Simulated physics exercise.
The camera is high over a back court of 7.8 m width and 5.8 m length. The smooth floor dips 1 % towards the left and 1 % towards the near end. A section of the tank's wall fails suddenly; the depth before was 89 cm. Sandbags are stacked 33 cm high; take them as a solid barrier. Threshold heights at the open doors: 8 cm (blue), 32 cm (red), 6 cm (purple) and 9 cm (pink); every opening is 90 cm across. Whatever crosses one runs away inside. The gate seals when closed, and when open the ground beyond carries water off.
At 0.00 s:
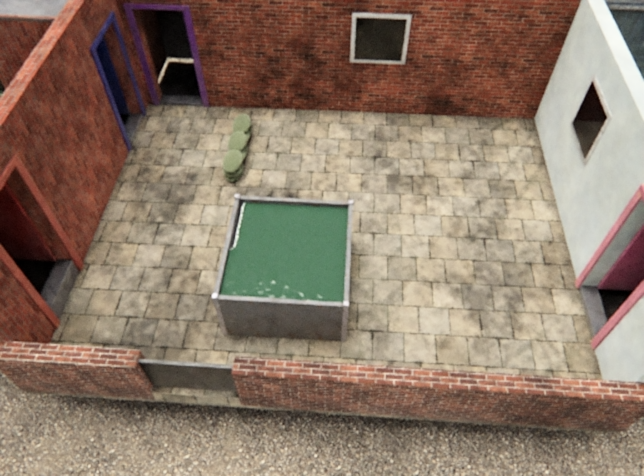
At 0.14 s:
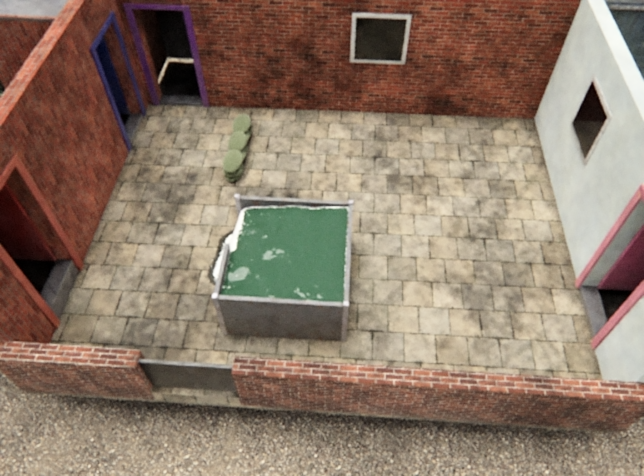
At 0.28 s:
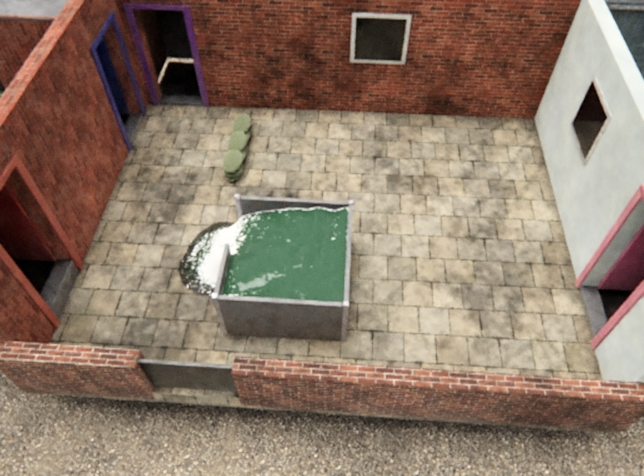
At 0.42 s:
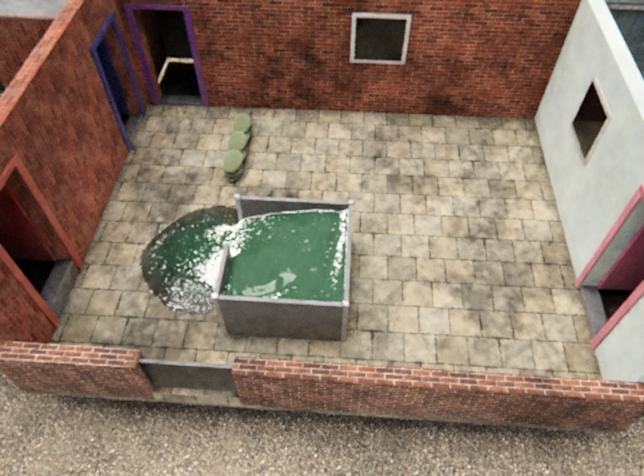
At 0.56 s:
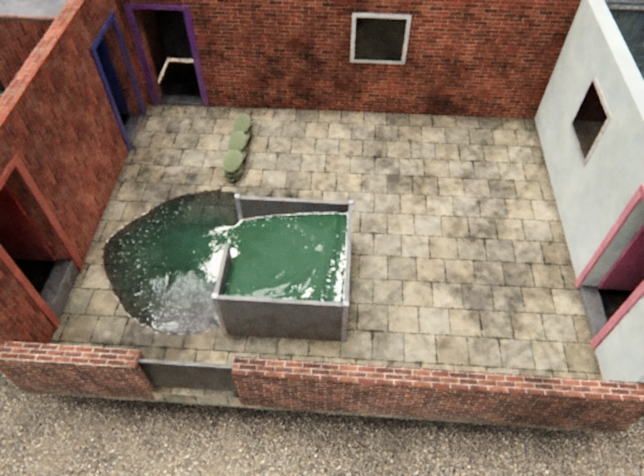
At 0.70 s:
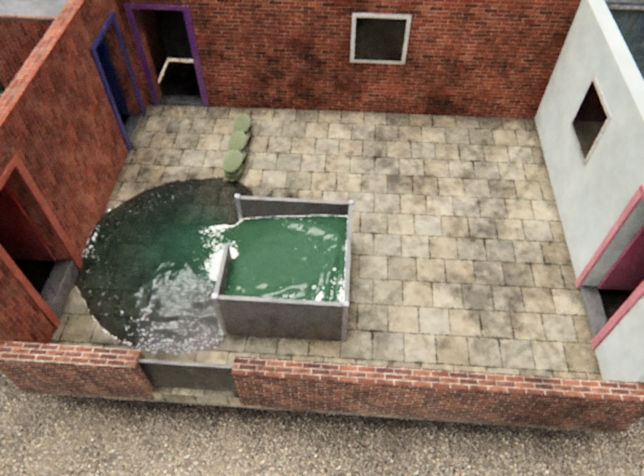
In a walled courtyard, green water pours from a tank's left side and spreads across the paving.
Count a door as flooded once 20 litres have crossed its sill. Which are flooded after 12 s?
The water let in: At the blue door it passes the limit; at the red door it keeps below the limit; at the purple door it goes over the limit; at the pink door it keeps below the limit.
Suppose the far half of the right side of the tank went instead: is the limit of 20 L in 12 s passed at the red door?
Against that limit: Red not over.
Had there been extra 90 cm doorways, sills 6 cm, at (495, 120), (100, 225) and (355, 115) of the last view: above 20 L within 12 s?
In that order: Not over, above, not over.
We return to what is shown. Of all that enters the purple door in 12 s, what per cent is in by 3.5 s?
About 45 per cent.
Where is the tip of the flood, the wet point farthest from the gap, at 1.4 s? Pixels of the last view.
Near (140, 127).
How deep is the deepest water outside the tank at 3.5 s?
Roughly 28 cm.
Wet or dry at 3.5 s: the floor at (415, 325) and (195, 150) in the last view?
In turn: Not reached, wet.
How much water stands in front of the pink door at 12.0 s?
About 3.5 cm.
After 1.4 s water covers 25 % of the floor and is deepest (42 cm) near (41, 368); blue door 6 cm at the sill, 0 L in, red door 35 cm at the sill, 0 L in, purple door not reached, pink door not reached.
After 2.2 s water covers 25 % of the floor and is deepest (44 cm) near (46, 356); blue door 13 cm at the sill, 7 L in, red door 29 cm at the sill, 3 L in, purple door 20 cm at the sill, 17 L in, pink door not reached.
After 3.5 s water covers 35 % of the floor and is deepest (28 cm) near (41, 368); blue door 11 cm at the sill, 20 L in, red door 23 cm at the sill, 4 L in, purple door 21 cm at the sill, 164 L in, pink door not reached.
After 7.0 s water covers 75 % of the floor and is deepest (16 cm) near (41, 368); blue door 12 cm at the sill, 53 L in, red door 10 cm at the sill, 4 L in, purple door 13 cm at the sill, 323 L in, pink door 7 cm at the sill, 0 L in.
After 12.0 s water covers 90 % of the floor and is deepest (13 cm) near (41, 368); blue door 8 cm at the sill, 75 L in, red door 10 cm at the sill, 4 L in, purple door 7 cm at the sill, 368 L in, pink door 4 cm at the sill, 0 L in.
